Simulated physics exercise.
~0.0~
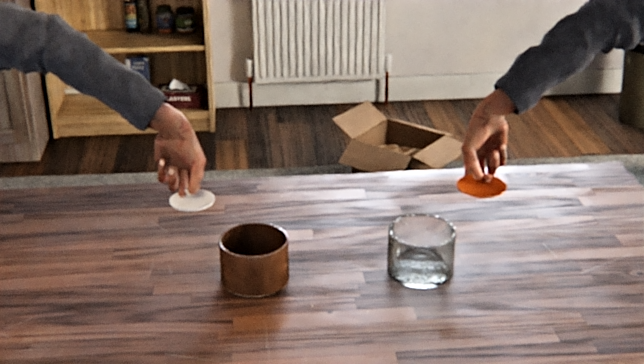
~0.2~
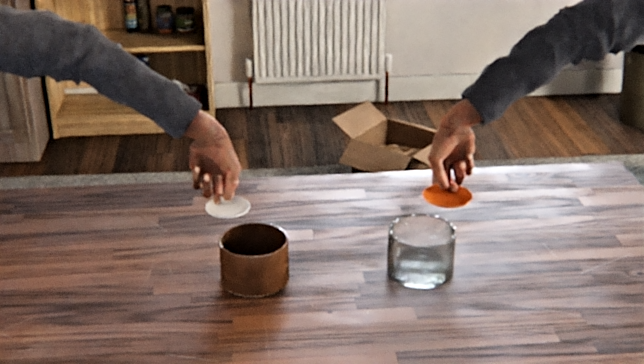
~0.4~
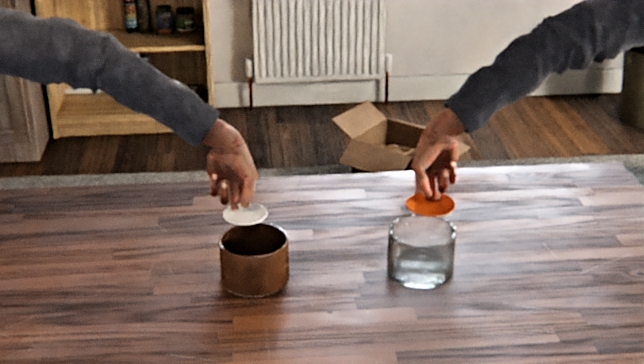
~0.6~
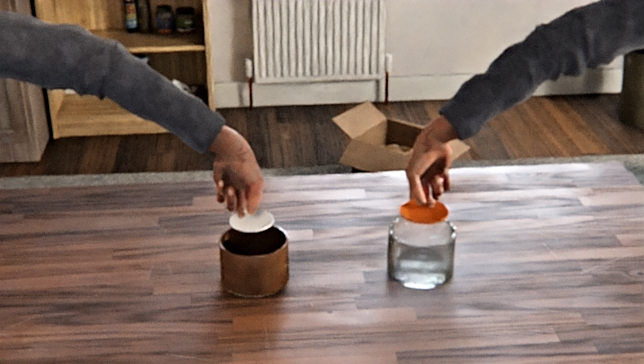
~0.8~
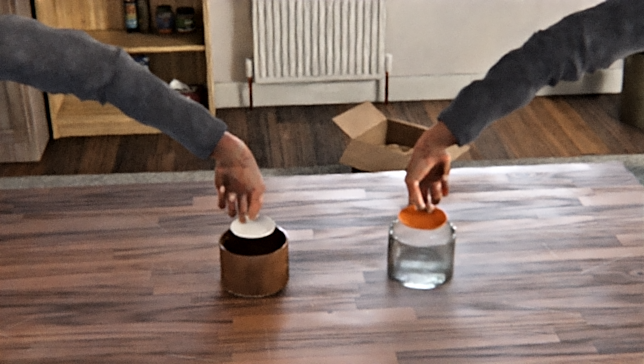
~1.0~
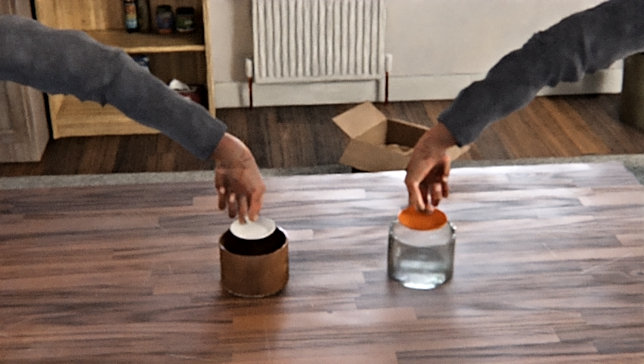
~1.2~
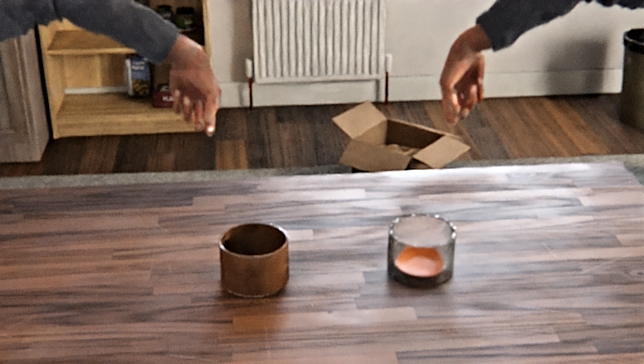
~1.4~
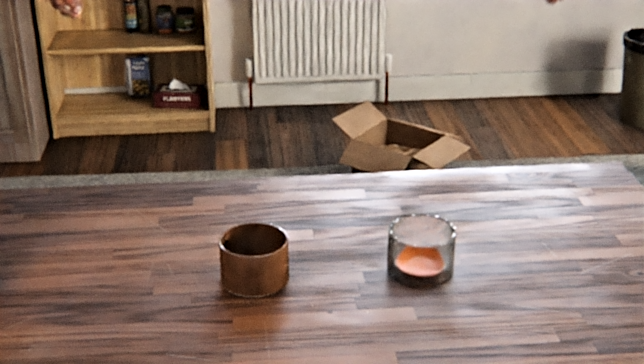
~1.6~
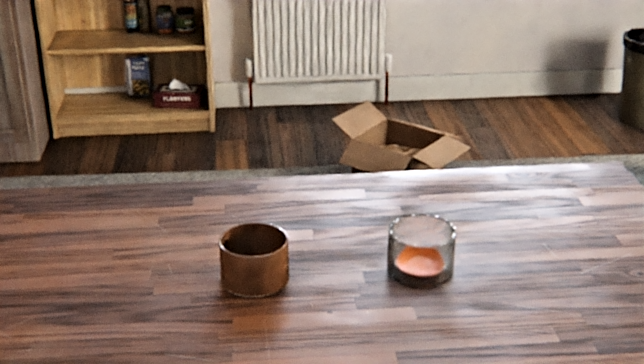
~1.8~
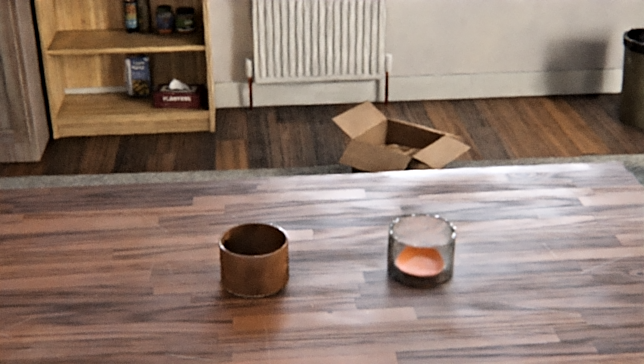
On a wooden table in a room with a radiator, a low shelf and an open cardboard box behind, a brown mug stands to the left of a clear glass. Two hands reach in, the left one holding a white disc and the right one an orange disc. They move inward and lower the discs over the openings, pausing at the rims. The fingers then let go and the hands draw back out of view. Neither disc stays on top, as the orange one lies inside the glass and the white one drops out of sight into the mug.
